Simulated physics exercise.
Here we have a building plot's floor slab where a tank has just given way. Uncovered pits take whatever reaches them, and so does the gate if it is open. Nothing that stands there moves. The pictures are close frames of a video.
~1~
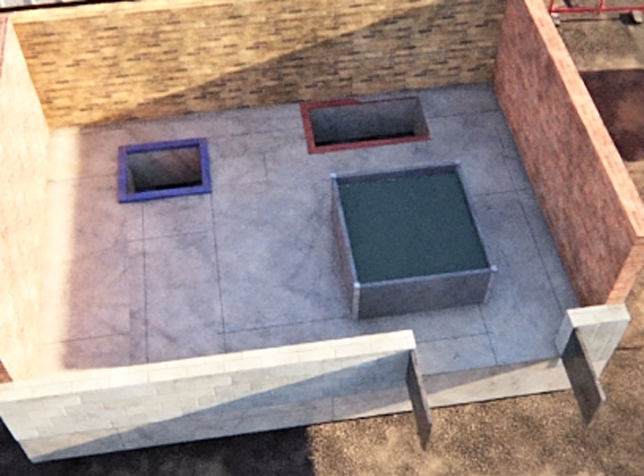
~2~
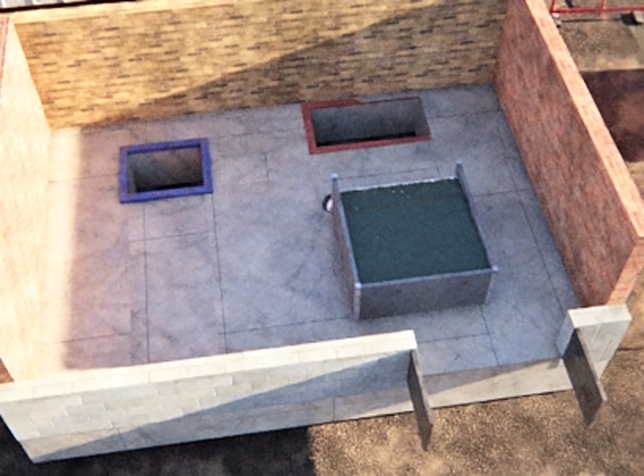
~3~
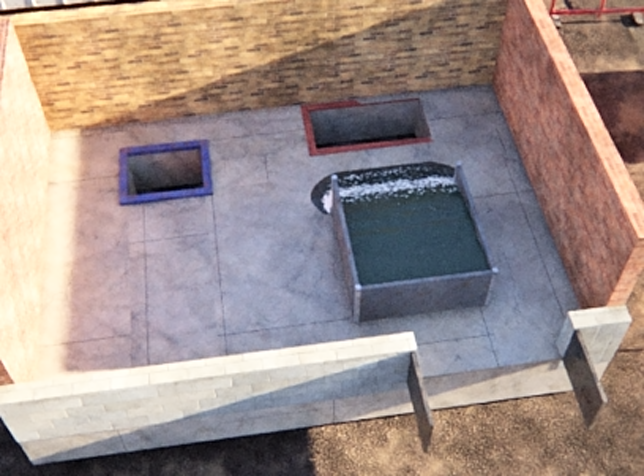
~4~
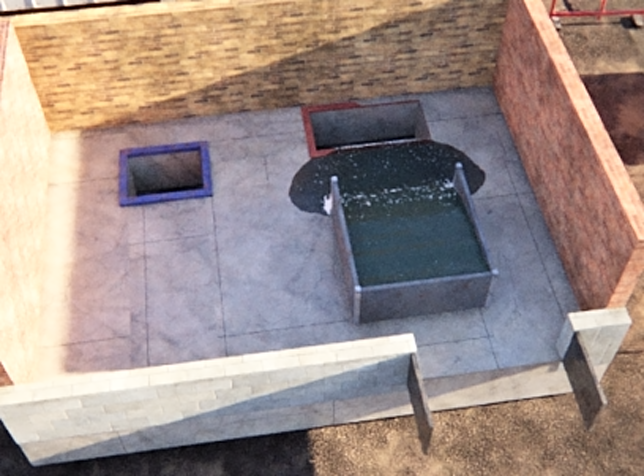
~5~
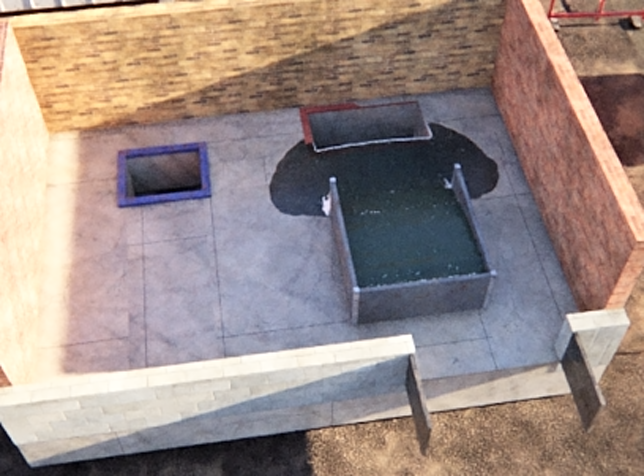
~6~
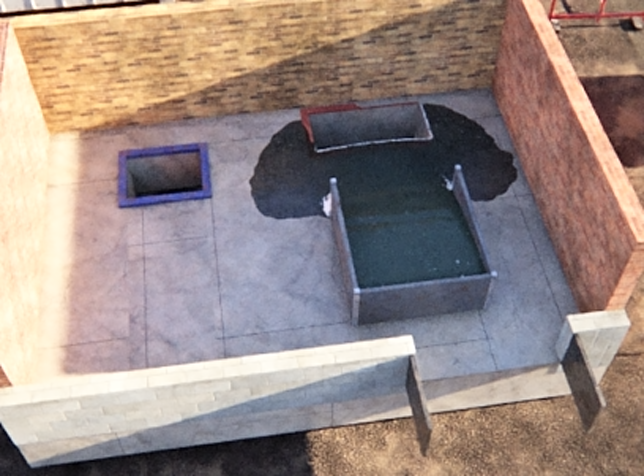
On a building plot, a pale concrete floor slab enclosed by brick and block walls is seen from above at an angle by a still camera. A square grey tank of dark green water stands right of centre, with a red-edged opening behind it and a blue-edged one to the left. The tank's far side gives way, and water pours out, spreading in a dark sheet around the red-edged opening.
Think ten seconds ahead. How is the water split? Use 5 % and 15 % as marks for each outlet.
In the end: The gate takes not even 5 %; the red pit takes above 15 %; the blue pit takes not even 5 %.
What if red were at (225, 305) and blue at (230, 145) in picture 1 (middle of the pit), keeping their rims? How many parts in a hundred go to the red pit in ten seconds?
Roughly, in per cent: Red 6.
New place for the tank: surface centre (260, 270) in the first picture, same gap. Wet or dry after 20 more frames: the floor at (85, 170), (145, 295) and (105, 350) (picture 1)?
In turn: Flooded, no water, dry.
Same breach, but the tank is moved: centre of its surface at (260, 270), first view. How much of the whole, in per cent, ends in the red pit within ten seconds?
In per cent: Red 35.
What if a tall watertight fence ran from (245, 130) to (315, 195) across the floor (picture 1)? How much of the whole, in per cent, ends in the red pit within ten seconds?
Parts in a hundred: Red 75.
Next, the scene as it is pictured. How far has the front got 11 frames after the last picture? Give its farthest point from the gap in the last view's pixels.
I would point to (107, 134).
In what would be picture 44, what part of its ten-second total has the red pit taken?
Roughly 90 per cent.
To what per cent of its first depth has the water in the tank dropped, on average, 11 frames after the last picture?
Roughly 30 per cent.
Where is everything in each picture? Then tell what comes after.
Still water in the tank at (410, 225), in the first frame.
The front is at (327, 208), out from the gap on the tank's far side, in the second frame.
Water pours out on the tank's far side and has run to (316, 196), in the third frame.
The front is at (301, 178), out from the gap on the tank's far side, in the fourth frame.
The front is at (304, 144), out from the gap on the tank's far side, in the fifth frame.
Water pours out on the tank's far side and has run to (284, 133), in the sixth frame.
A moment on, water covers 25 % of the floor; the gate 0 %, the red pit 22 %, the blue pit 0 %.
Next, water covers 25 % of the floor; the gate 0 %, the red pit 39 %, the blue pit 0 %.
Then, water covers 35 % of the floor; the gate 0 %, the red pit 54 %, the blue pit 1 %.
Later, water covers 55 % of the floor; the gate 0 %, the red pit 66 %, the blue pit 1 %.
In the end, water covers 55 % of the floor; the gate 2 %, the red pit 71 %, the blue pit 1 %.
